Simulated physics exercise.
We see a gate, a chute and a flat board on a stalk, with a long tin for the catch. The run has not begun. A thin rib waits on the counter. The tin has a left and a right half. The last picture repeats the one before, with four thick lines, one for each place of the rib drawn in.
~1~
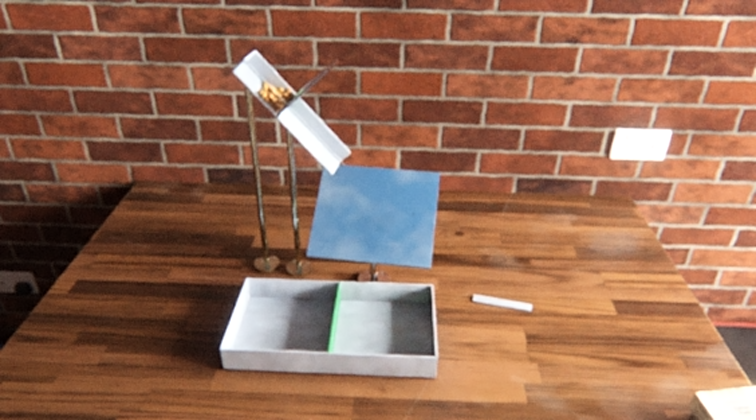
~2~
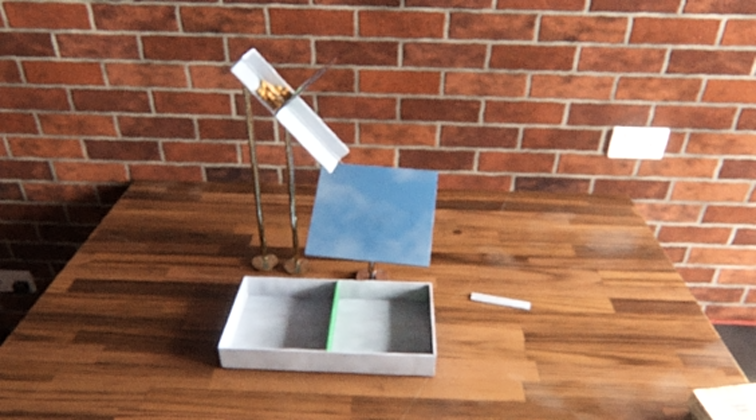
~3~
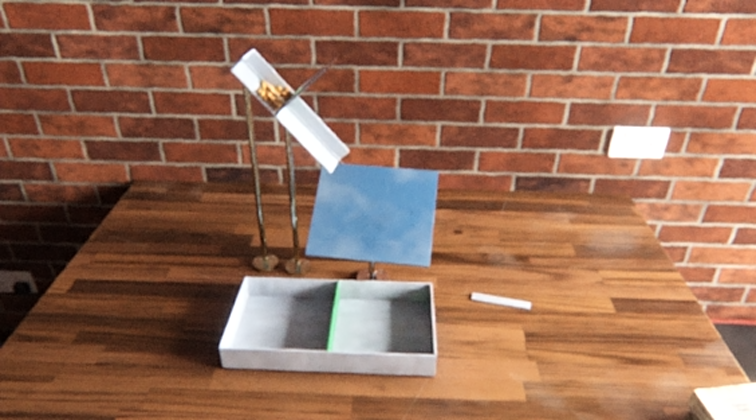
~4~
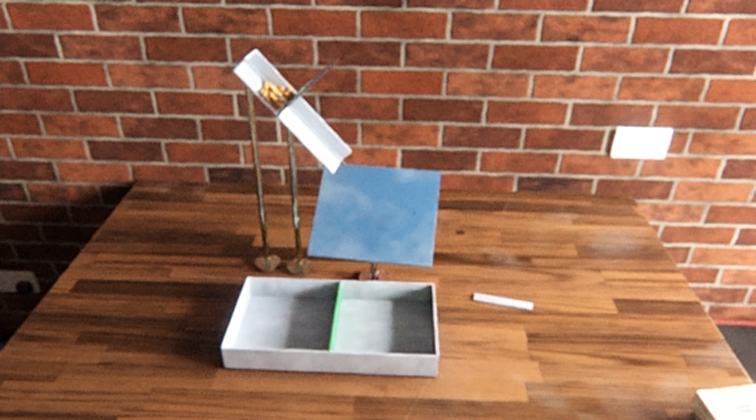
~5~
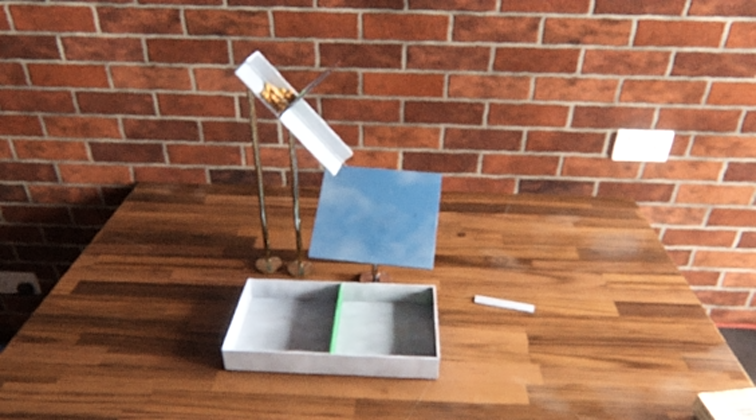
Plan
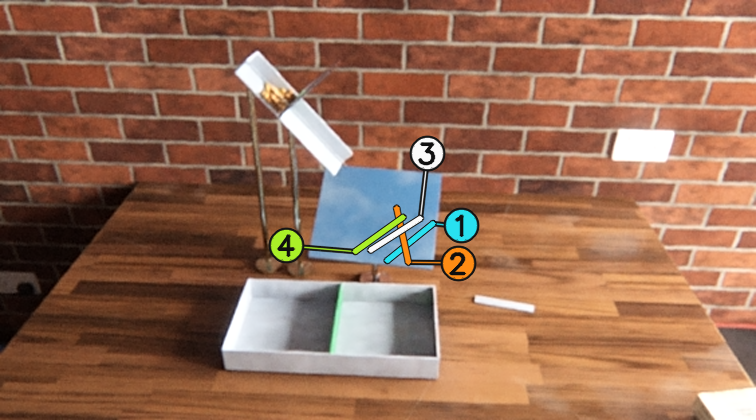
A tilted white chute held a small heap of golden-brown pieces behind a gate, above a bluish board and a pale two-part tray on a wooden table, and nothing moved except the view shaking slightly.
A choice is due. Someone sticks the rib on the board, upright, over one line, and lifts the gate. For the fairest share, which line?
It is 3.
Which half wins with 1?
The right half.
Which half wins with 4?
Left.
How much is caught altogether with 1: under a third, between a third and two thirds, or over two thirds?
Over two thirds.
On the marked copy, line 1 from (433, 223) to (387, 260); line 2 from (396, 208) to (408, 262); line 3 from (420, 218) to (370, 250); line 4 from (403, 217) to (355, 251).
With 1, of what is caught, a small share in the left half, all but a few in the right.
With 2, of what is caught, only a few in the left half, all but a few in the right.
With 3, of what is caught, close to half in the left half, close to half in the right.
With 4, of what is caught, the bulk in the left half, a small share in the right.
